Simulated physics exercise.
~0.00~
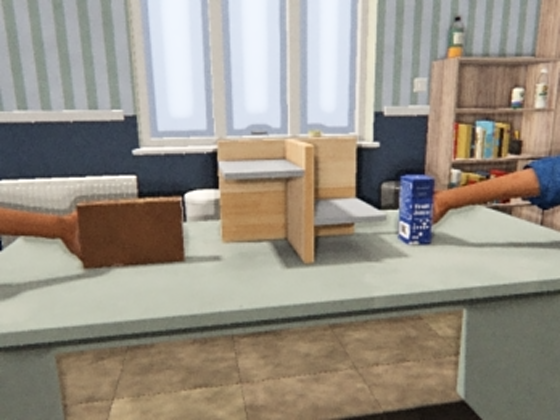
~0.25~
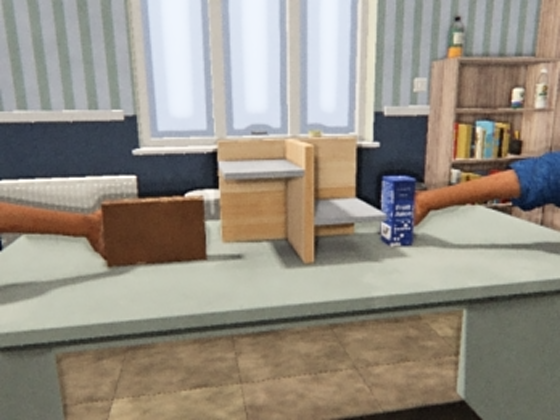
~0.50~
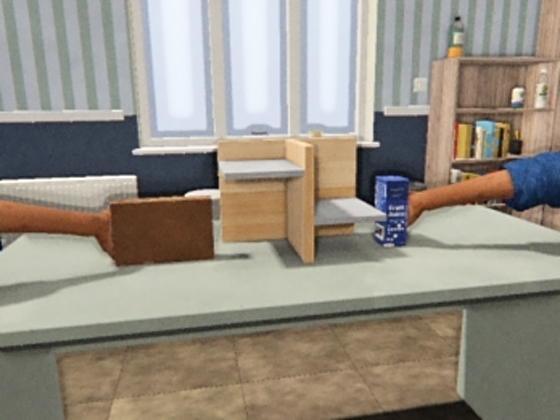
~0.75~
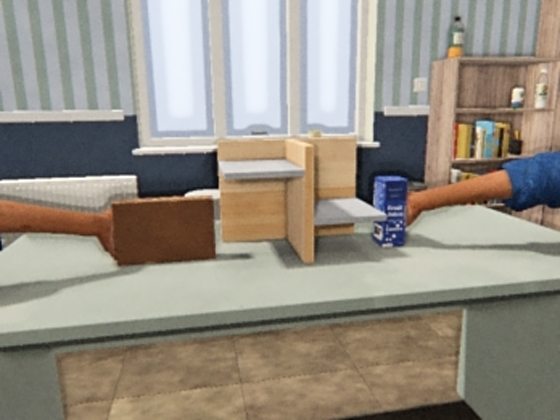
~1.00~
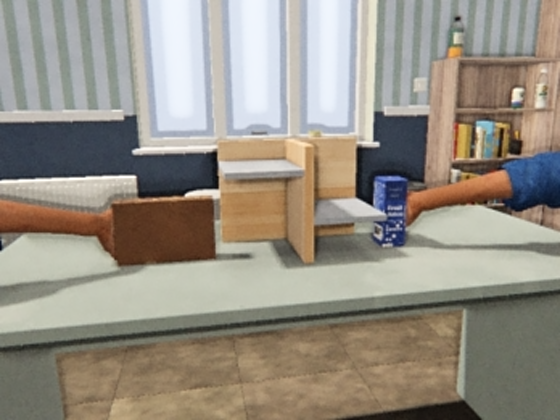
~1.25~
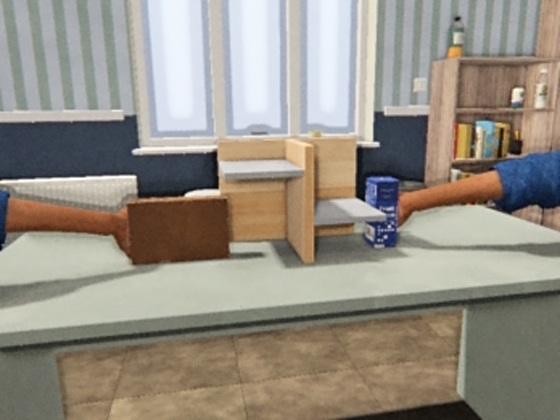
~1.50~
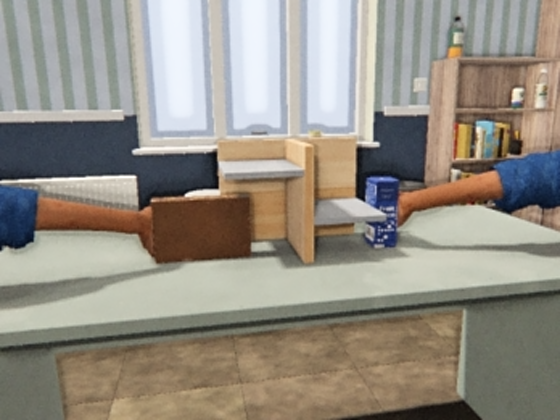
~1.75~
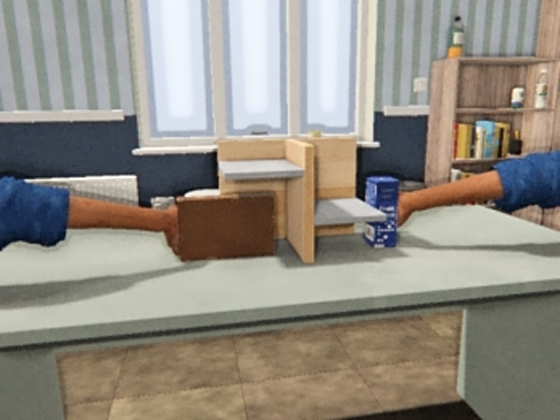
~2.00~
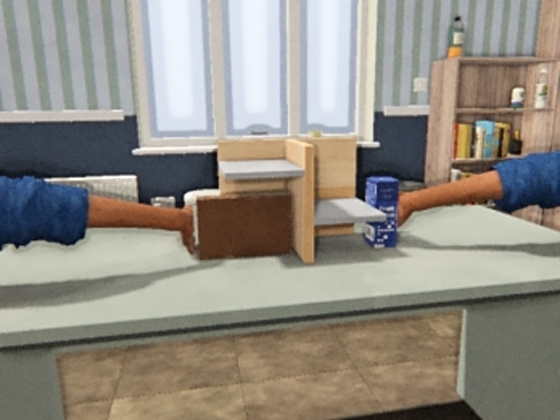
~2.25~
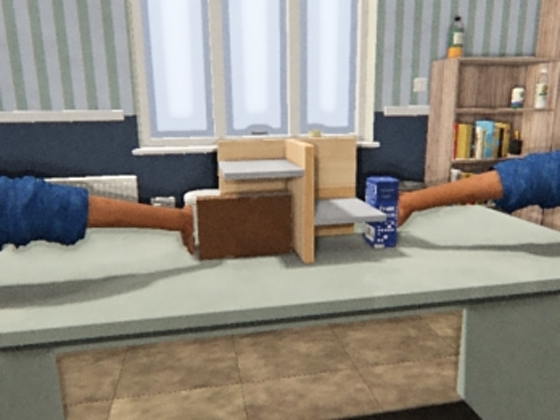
Two arms in blue sleeves reach in from either side of a pale grey-green table, seen from the front in a room with striped wallpaper, a window and a bookcase. A low wooden rack with a grey shelf on each side of an upright divider stands in the middle. The left hand holds a brown book on its side, and the right holds an upright blue carton. Both slide inward, pause briefly, then move on. The carton stops at the edge of the lower right shelf, while the book continues beneath the higher left shelf and rests near the divider.
